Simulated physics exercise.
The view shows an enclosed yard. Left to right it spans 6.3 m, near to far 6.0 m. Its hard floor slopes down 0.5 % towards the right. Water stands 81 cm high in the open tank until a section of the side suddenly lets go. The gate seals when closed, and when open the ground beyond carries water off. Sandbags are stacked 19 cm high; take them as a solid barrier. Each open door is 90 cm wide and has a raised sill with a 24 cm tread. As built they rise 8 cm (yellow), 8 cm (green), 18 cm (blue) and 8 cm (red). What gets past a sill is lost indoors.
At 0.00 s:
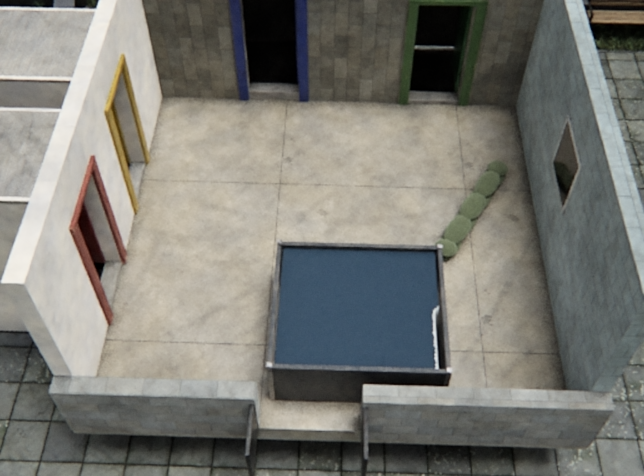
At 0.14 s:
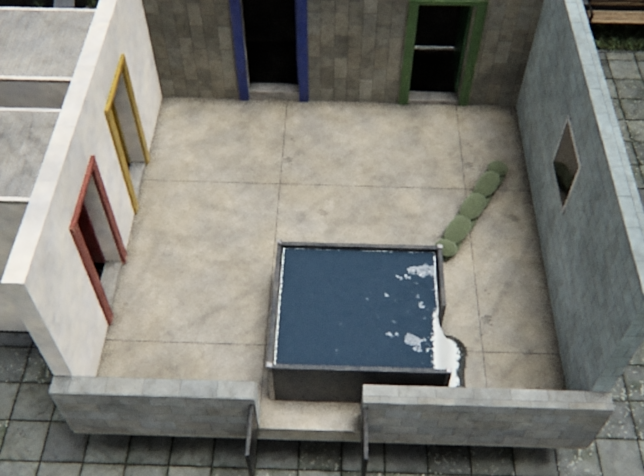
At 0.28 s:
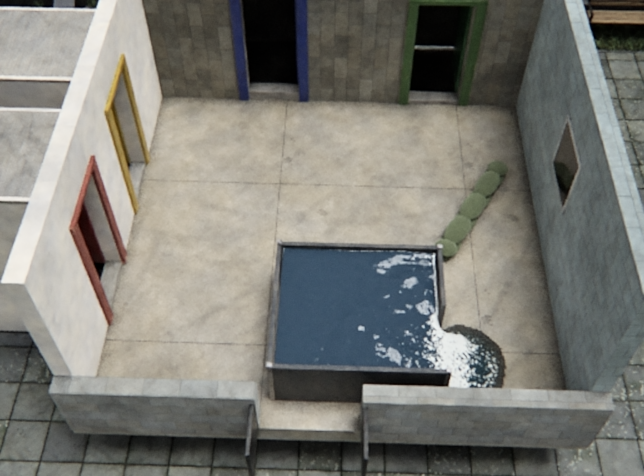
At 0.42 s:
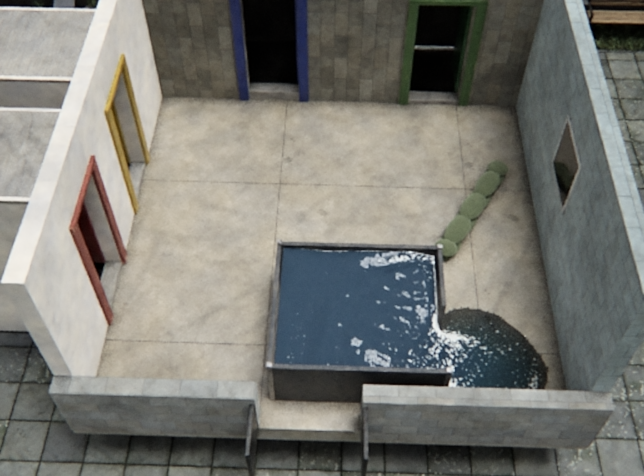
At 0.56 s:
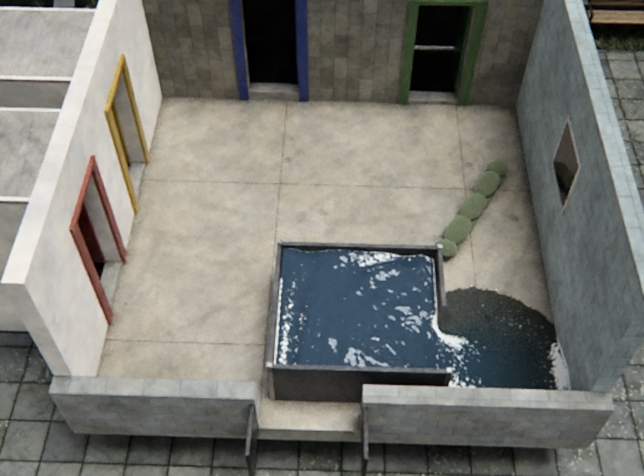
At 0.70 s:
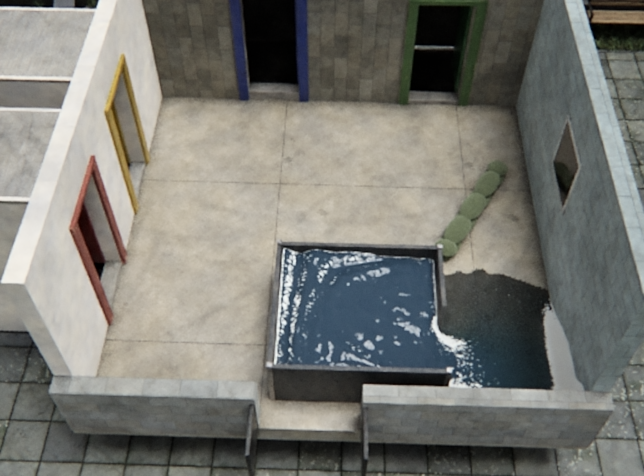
Water pours from the right side of an open tank and spreads across the yard floor.
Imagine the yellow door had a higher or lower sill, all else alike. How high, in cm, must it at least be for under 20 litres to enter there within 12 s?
Close to 7.5 cm is just enough.
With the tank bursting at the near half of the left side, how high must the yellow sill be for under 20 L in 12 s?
About 5.5 cm.
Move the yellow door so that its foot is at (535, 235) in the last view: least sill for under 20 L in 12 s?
About 24 cm.
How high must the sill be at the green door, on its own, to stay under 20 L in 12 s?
Roughly 13.0 cm at green.
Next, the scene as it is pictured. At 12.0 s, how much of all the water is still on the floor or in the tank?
About 92 per cent.
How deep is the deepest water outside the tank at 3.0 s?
About 46 cm.
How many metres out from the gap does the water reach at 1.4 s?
Roughly 3.4 m.
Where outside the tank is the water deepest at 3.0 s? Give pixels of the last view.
Around (519, 183).
After 1.4 s water covers 10 % of the floor, deepest (68 cm) near (557, 407); it has not reached the yellow door.
After 3.0 s water covers 40 % of the floor, deepest (46 cm) near (519, 183); it has not reached the yellow door.
After 12.0 s water covers 95 % of the floor, deepest (16 cm) near (241, 410); 6 cm at the yellow door, 17 litres in over its 8 cm sill.
At the yellow door as built, the water arrived by 6.1 s and peaked near 12 cm at 7.8 s.
Run again over the same 12 s with other heights there, 34 litres in over 6.5 cm, 9 litres over 9 cm. The limit of 20 litres is kept from about 7.5 cm up.
